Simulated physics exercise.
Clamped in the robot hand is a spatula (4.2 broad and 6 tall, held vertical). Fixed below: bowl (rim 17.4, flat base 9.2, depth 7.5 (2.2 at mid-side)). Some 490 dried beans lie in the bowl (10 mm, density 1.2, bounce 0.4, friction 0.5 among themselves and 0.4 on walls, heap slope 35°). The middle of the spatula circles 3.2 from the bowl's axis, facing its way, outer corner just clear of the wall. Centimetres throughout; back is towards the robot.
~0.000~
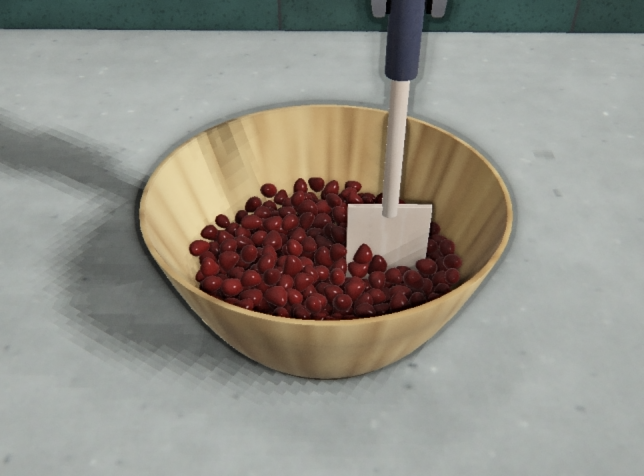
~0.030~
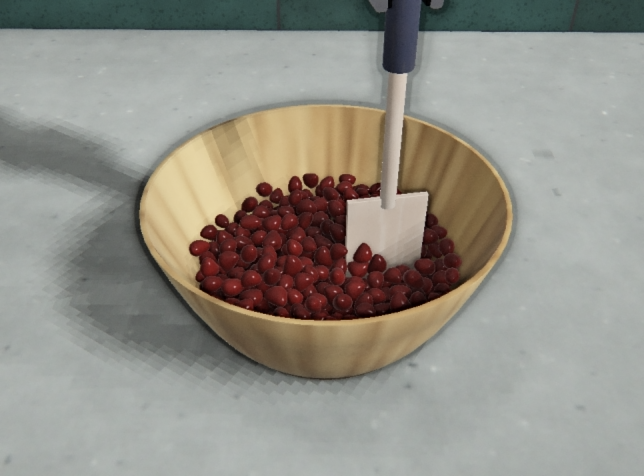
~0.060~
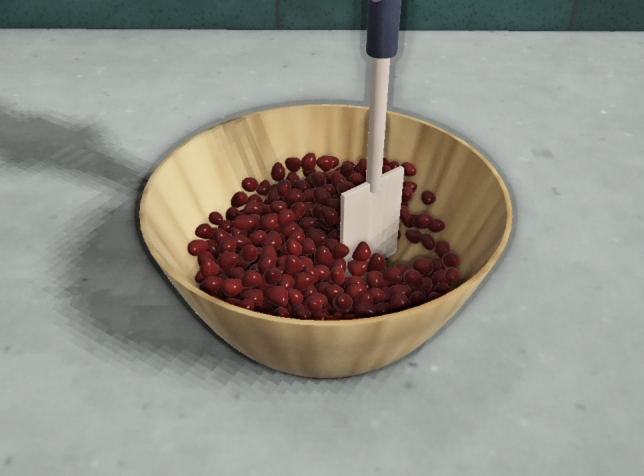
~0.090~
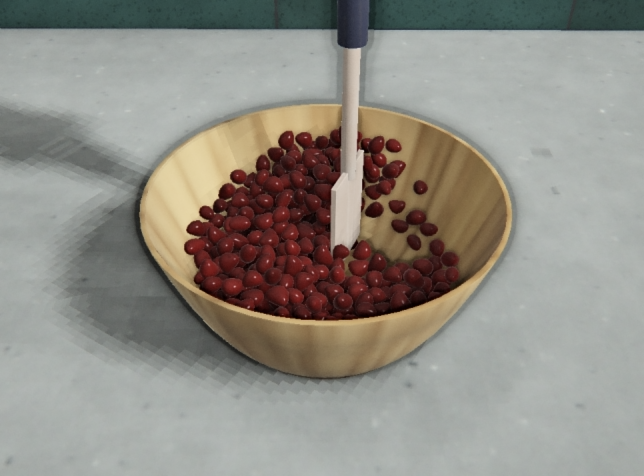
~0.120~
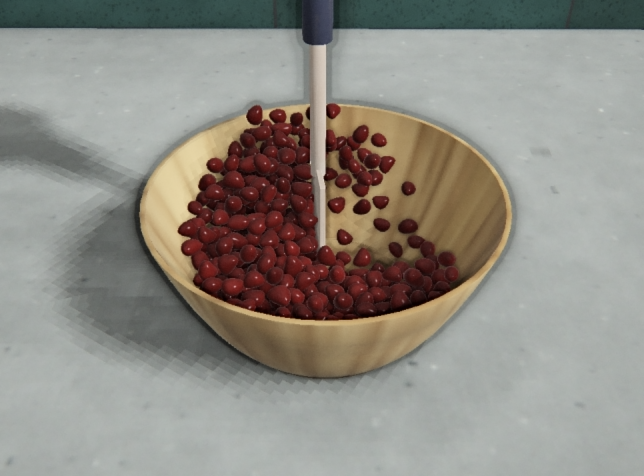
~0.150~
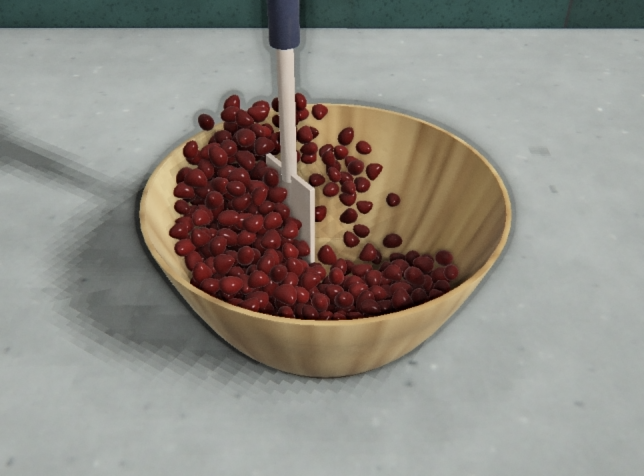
A robot arm, only its dark tip showing at the top edge, holds a white spatula with a navy handle upright in a pale wooden bowl of dark red beans, seen from above at an angle on a grey counter before green tiles. The spatula sweeps from right to left along the bowl's far side, its blade turning edge-on and then angling again. Beans pile up the left wall and scatter behind the blade, while the camera stays still.
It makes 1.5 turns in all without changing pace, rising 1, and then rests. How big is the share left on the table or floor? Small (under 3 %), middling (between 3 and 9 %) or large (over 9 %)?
A large share, over 9 %, ends on the table or floor.
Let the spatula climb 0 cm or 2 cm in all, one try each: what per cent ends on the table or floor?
Some 15 and 10 per cent.
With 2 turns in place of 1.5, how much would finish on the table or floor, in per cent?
In that case some 15 per cent.
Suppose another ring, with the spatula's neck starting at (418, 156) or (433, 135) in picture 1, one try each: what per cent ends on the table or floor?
Some 30 and 10 per cent.
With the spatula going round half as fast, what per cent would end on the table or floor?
Then about 0 per cent.
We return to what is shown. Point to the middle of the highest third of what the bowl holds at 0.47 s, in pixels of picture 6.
At about (330, 169).
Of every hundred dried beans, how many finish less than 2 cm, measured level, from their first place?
Some 5 per cent.
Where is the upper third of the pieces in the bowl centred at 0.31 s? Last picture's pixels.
At about (376, 285).
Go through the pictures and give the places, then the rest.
The first picture shows spatula neck at (392, 181), 0° round; upper third of the load around (317, 254), from x 200 to 450, top at y 185; 492 in the bowl.
The second picture shows spatula neck at (390, 172), 11° round; upper third of the load around (321, 247), from x 200 to 450, top at y 180.
The third picture shows spatula neck at (375, 156), 39° round; upper third of the load around (314, 222), from x 195 to 450, top at y 165.
The fourth picture shows spatula neck at (349, 145), 68° round; upper third of the load around (297, 200), from x 195 to 450, top at y 135.
The fifth picture shows spatula neck at (318, 142), 97° round; upper third of the load around (272, 188), from x 190 to 450, top at y 110.
The sixth picture shows spatula neck at (288, 147), 126° round; upper third of the load around (246, 188), from x 180 to 450, top at y 105; 492 in the bowl.
After 0.31 s, 284° round, highest piece 11 above the table; 469 in the bowl, 7 on the table or floor, 16 in flight or on the tool.
After 0.47 s, 82° round, highest piece 10 above the table; 440 in the bowl, 44 on the table or floor, 8 in flight or on the tool.
After 0.76 s, 180° round, highest piece 7 above the table; 429 in the bowl, 63 on the table or floor.
After 1.46 s, 180° round, highest piece 7 above the table; 429 in the bowl, 63 on the table or floor.
At rest, 429 in the bowl, 63 on the table or floor. That is 13 % on the table or floor.
